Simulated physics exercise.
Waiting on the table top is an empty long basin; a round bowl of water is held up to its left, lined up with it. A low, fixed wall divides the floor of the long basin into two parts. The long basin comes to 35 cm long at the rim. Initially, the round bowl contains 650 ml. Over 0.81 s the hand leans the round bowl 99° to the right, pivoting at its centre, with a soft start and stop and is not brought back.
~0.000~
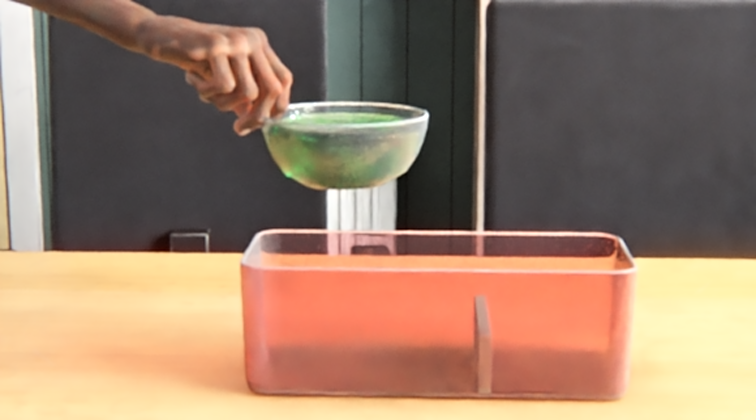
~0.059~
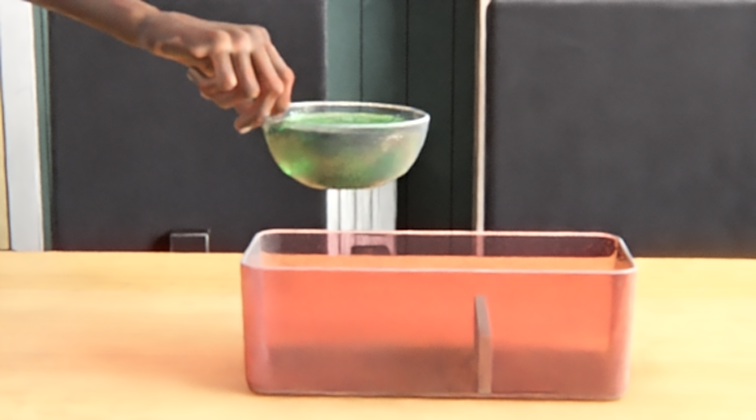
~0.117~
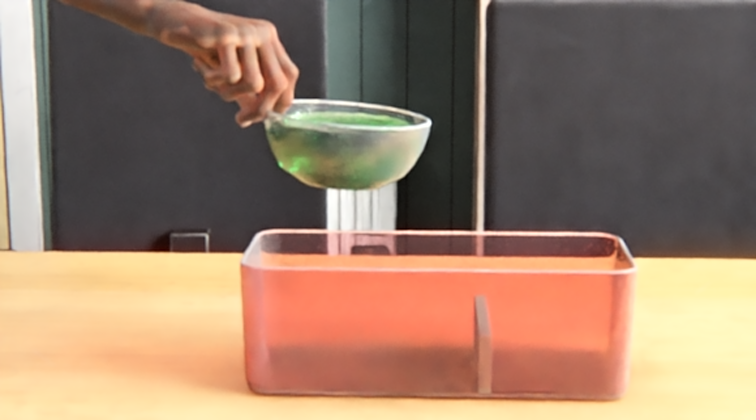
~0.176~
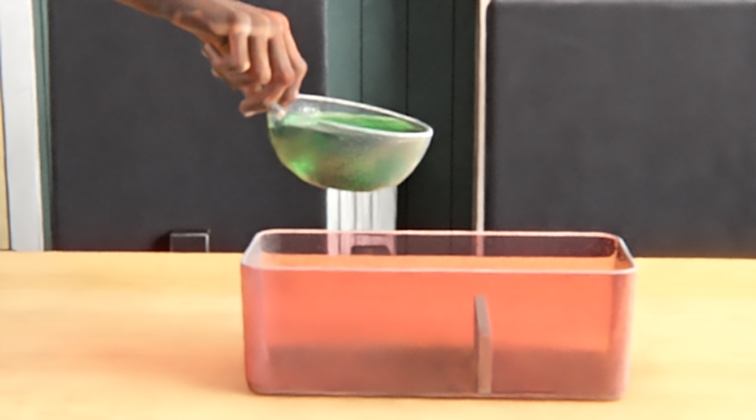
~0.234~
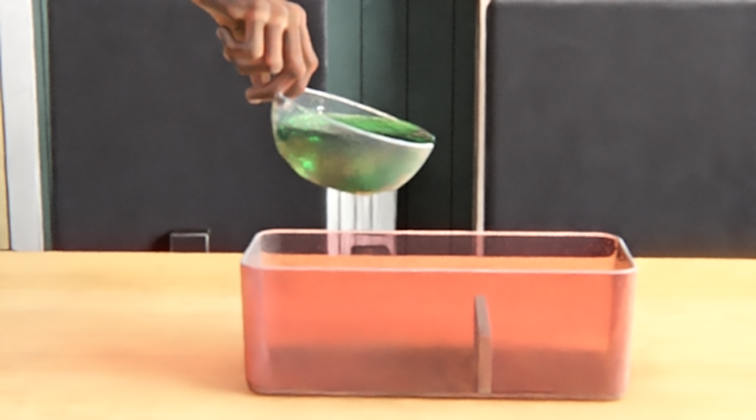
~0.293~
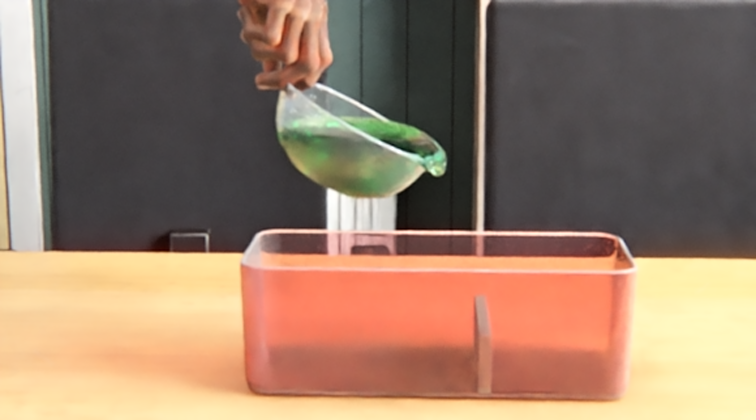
A hand tilts a clear bowl of green liquid rightward above a long pink basin until some liquid slips over the rim.
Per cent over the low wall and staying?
41 per cent.
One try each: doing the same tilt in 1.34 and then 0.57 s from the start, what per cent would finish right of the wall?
Try 1: 55 %; try 2: 30 %.
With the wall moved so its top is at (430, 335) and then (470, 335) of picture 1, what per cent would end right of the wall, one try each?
One try each: Around 80 percent and then around 60 percent.
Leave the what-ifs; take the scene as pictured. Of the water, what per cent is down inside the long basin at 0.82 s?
Reading: Approx. 98 %.
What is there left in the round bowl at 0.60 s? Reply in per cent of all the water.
16 %.
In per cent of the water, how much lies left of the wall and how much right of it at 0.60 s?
About 26 % left, 36 % right.
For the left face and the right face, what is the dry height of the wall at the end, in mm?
For the left, around 42 mm; for the right, around 40 mm.
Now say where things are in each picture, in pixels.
In the first picture, it leans 0°; its right rim is at (426, 117); the water meets the walls at (266, 123) and (423, 124); the long basin's rim runs from (250, 250) to (627, 254); the wall's top is at (483, 316).
In the second picture, it leans 1°; its right rim is at (427, 119); the water meets the walls at (268, 122) and (423, 126).
In the third picture, it leans 5°; its right rim is at (428, 124); the water meets the walls at (269, 121) and (424, 128).
In the fourth picture, it leans 11°; its right rim is at (430, 133); the water meets the walls at (273, 120) and (427, 131).
In the fifth picture, it leans 19°; its right rim is at (431, 145); the water meets the walls at (277, 121) and (429, 138); 3 per cent is over the edge.
In the sixth picture, it leans 29°; its right rim is at (430, 159); the water meets the walls at (281, 125) and (422, 146); 10 per cent is over the edge.
Then, 0.60 s in, the tilt is 83° and 16 per cent is still to pour, 27 is left of the wall and 36 right of it.
Then, 0.82 s in, the tilt is 99° and 0 per cent is still to pour, 57 is left of the wall and 41 right of it.
Then, 1.06 s in, the tilt is 99° and 0 per cent is still to pour, 58 is left of the wall and 41 right of it.
Then, 1.31 s in, the tilt is 99° and 0 per cent is still to pour, 58 is left of the wall and 41 right of it.
Finally, 58 per cent lies left of the wall, 41 right of it and 1 outside.
